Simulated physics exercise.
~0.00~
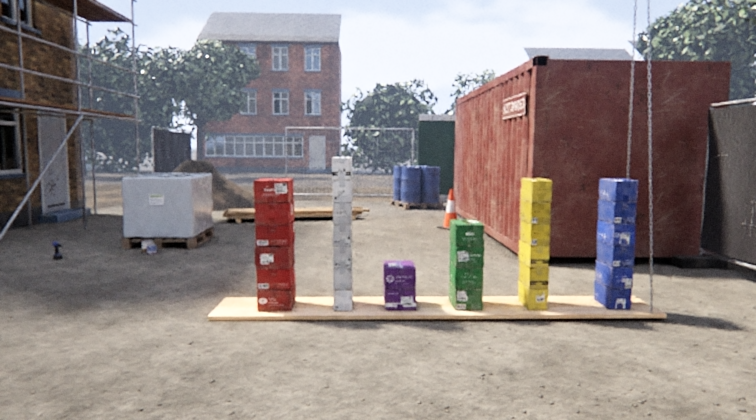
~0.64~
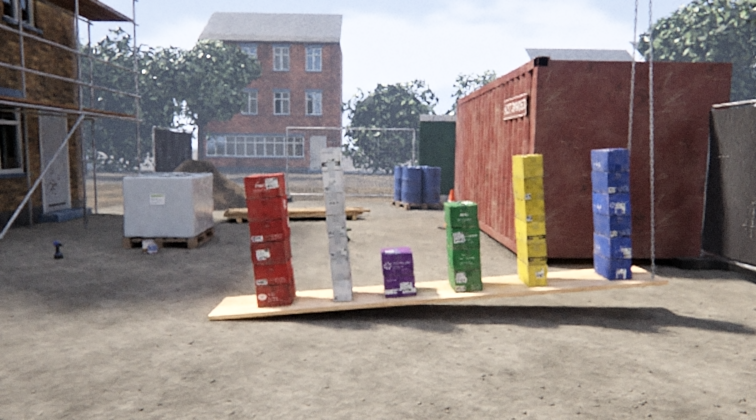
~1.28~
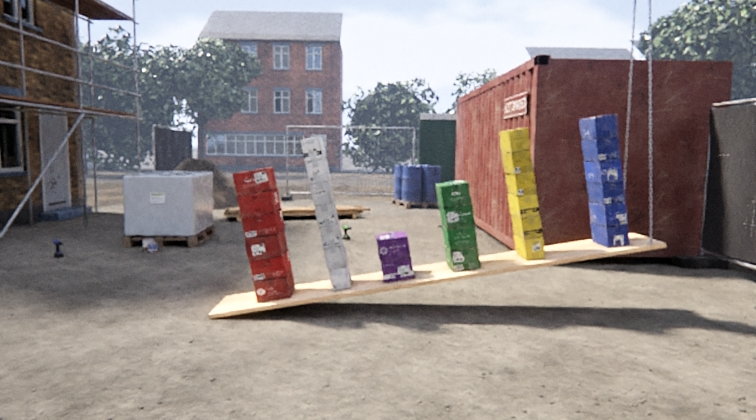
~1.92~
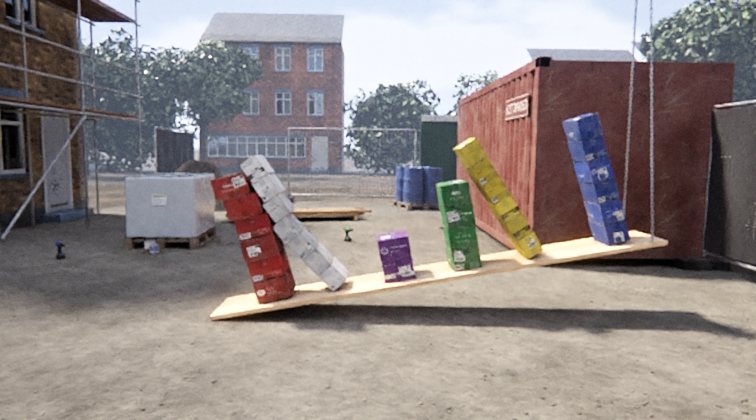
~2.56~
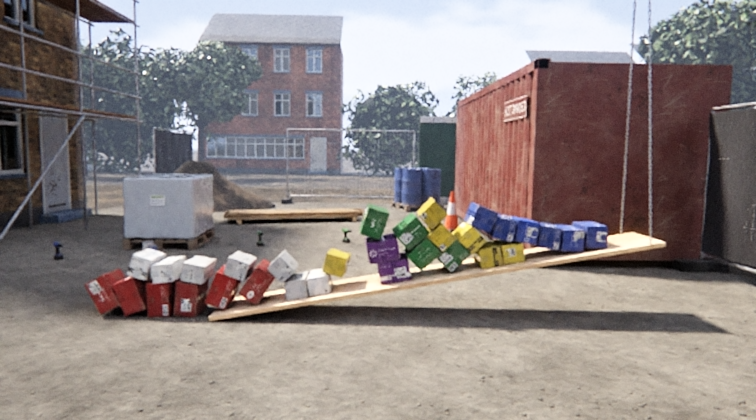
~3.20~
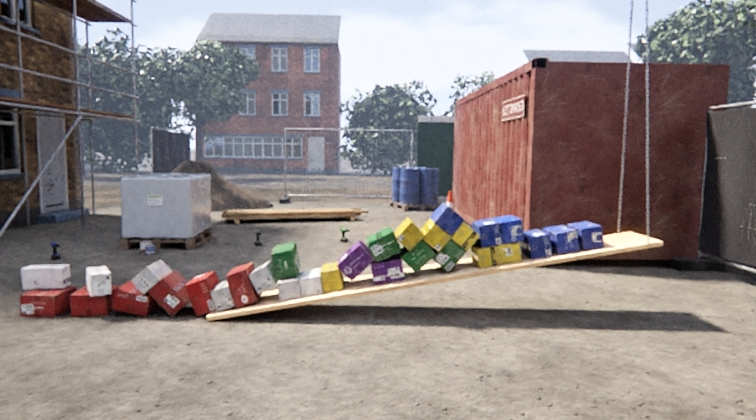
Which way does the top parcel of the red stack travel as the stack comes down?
It travels to the left, coming down past the low end of the deck onto the ground.
